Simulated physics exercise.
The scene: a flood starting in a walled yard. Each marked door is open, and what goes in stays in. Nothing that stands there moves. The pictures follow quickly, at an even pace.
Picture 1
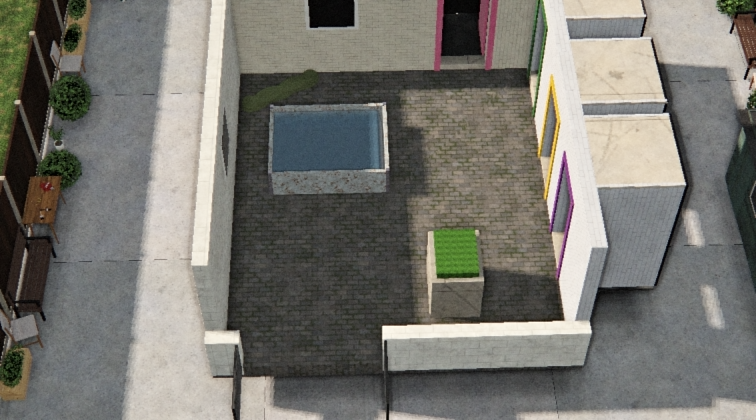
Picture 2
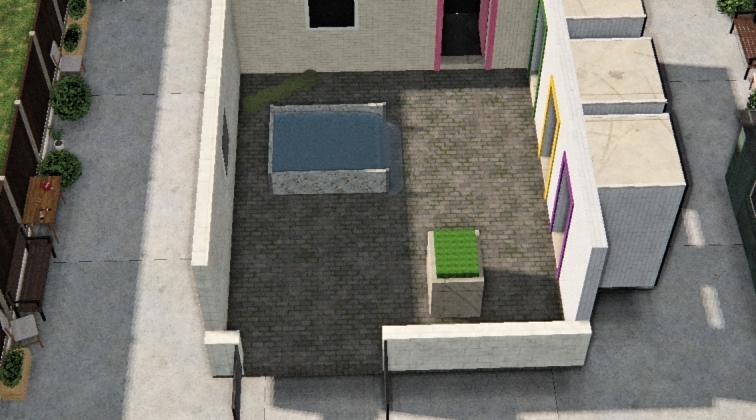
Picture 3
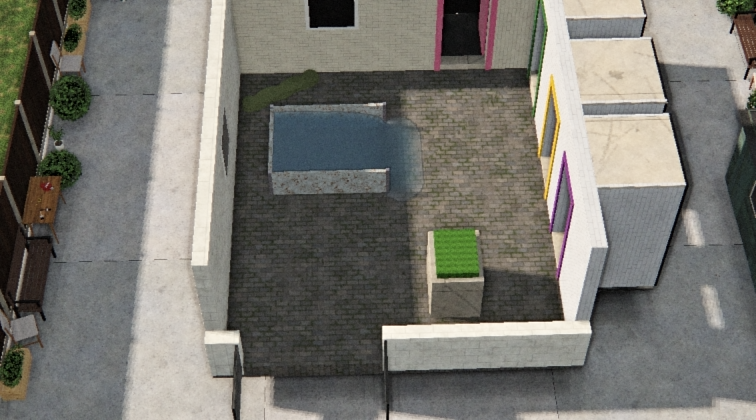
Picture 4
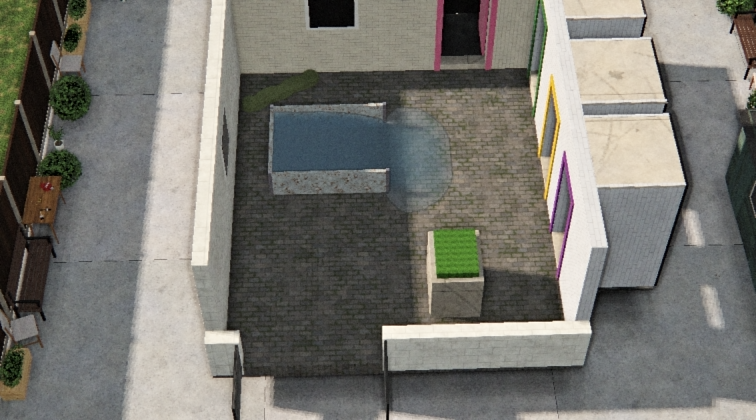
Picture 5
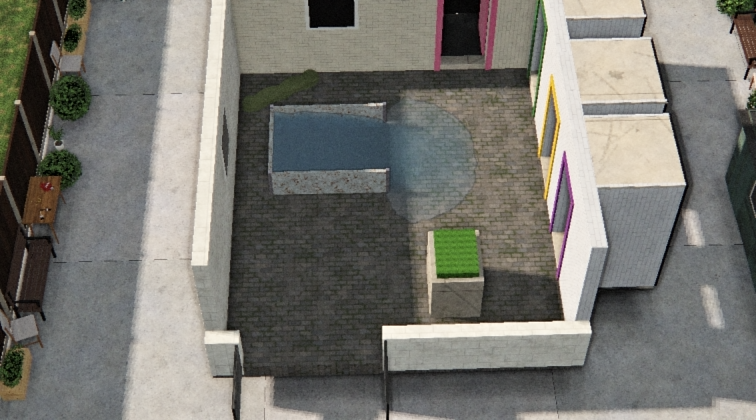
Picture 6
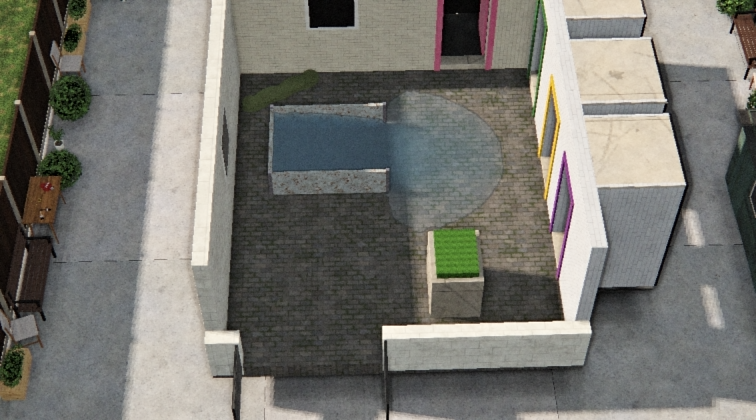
Water sits level in a raised stone tank inside a walled, paved yard, then pours out through its right side as the level near that end dips. It spreads over the paving in a widening, rounded sheet, reaching rightward past the grass-topped block and thinning to a pale, clear edge.
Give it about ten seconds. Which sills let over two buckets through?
The yellow door floods; the purple door floods; the pink door holds within the limit; the green door holds within the limit.
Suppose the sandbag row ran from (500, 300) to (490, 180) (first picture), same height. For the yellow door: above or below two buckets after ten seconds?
Then: The yellow one goes over.
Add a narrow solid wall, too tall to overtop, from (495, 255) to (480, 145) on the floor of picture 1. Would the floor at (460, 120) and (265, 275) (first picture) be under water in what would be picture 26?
In turn: Awash, dry.
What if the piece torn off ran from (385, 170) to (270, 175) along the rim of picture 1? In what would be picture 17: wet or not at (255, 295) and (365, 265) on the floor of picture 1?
In that order: Awash, under water.
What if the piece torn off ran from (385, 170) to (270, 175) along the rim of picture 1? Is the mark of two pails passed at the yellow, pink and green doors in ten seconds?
One by one: Yellow holds; pink is under; green keeps below it.
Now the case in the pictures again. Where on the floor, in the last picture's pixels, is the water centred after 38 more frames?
I would point to (442, 184).
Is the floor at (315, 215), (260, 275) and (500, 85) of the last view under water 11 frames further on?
In turn: Dry, no water, awash.
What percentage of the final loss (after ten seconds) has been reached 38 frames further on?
Close to 85 %.
A moment on, water covers 30 % of the floor; the yellow door under two buckets in, the purple door not reached, the pink door not reached, the green door wet at the sill, nothing in.
Next, water covers 35 % of the floor; the yellow door far over two buckets in, the purple door wet at the sill, nothing in, the pink door wet at the sill, nothing in, the green door wet at the sill, nothing in.
Then, water covers 40 % of the floor; the yellow door far over two buckets in, the purple door over two buckets in, the pink door wet at the sill, nothing in, the green door wet at the sill, nothing in.
Later, water covers 60 % of the floor; the yellow door far over two buckets in, the purple door over two buckets in, the pink door under two buckets in, the green door wet at the sill, nothing in.
In the end, water covers 85 % of the floor; the yellow door far over two buckets in, the purple door over two buckets in, the pink door under two buckets in, the green door wet at the sill, nothing in.
